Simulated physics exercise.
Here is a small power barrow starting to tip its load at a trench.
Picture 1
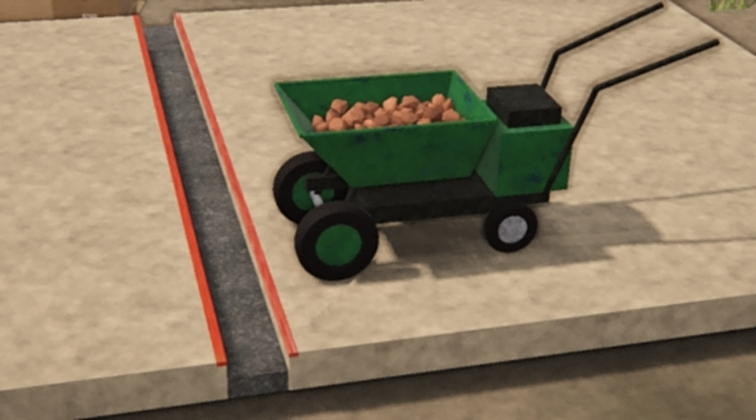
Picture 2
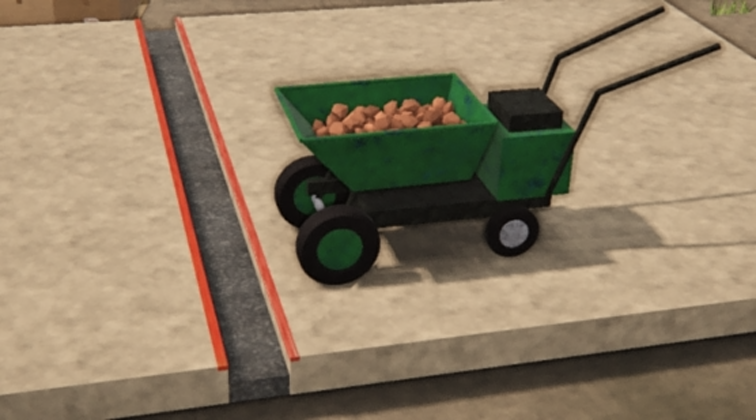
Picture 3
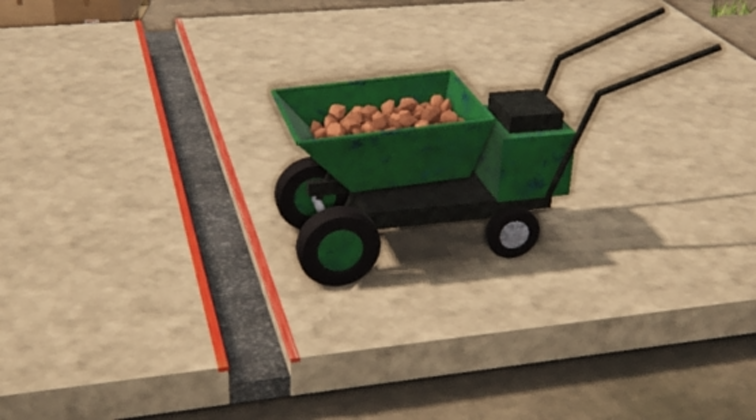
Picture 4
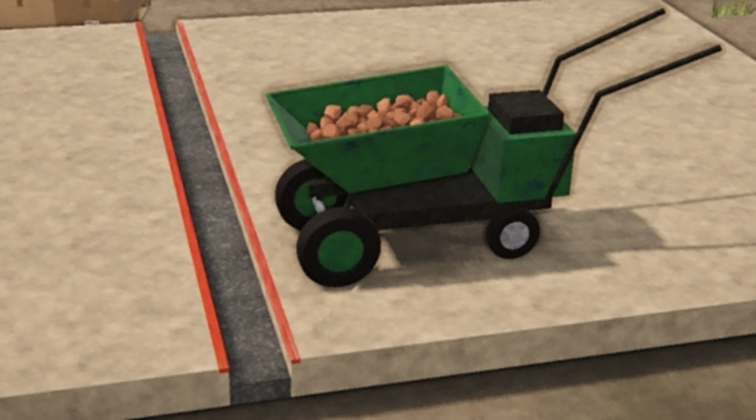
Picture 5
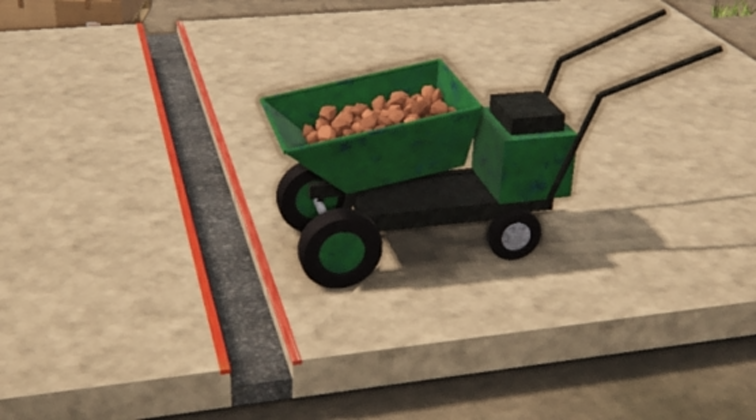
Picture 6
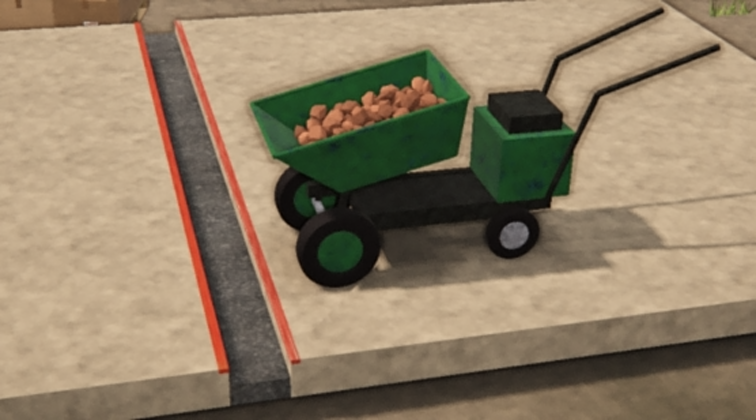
On a pale, gritty slab seen from above and to one side, a narrow dark trench edged with red lines runs down the left. To its right stands a small green power barrow with black wheels, a black box and long black handles at the right, its skip full of reddish-brown lumps. The skip sits level, then slowly tilts a little toward the trench, its rear rising, while the wheels and view stay almost still.
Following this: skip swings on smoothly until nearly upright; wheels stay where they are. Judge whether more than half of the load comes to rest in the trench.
It does not; less than half does.
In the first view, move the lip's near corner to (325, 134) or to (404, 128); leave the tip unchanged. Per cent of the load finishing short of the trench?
Some 0 % then some 40 %.
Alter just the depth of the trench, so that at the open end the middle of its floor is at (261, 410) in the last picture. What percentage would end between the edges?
I'd say roughly 20 in a hundred.
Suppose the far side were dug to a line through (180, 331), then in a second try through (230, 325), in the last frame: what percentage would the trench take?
Lab note: Try one 50 per cent, try two 0 per cent.
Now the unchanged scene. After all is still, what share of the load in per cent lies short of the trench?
Roughly 0 in a hundred.
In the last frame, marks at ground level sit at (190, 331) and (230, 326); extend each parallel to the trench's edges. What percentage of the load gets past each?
Result, first then second: 60 %, 80 %.
Just after the last frame, skip tipped well over; every one in the skip.
A moment on, skip tipped steeply; almost all in the skip; just a few beyond it; just a few falling.
Further on, skip tipped right over; roughly a quarter in the skip; just a few in or heaped over the trench; the larger part beyond it.
When it is over, skip tipped right over; about a tenth in the skip; roughly a quarter in or heaped over the trench; the larger part beyond it.
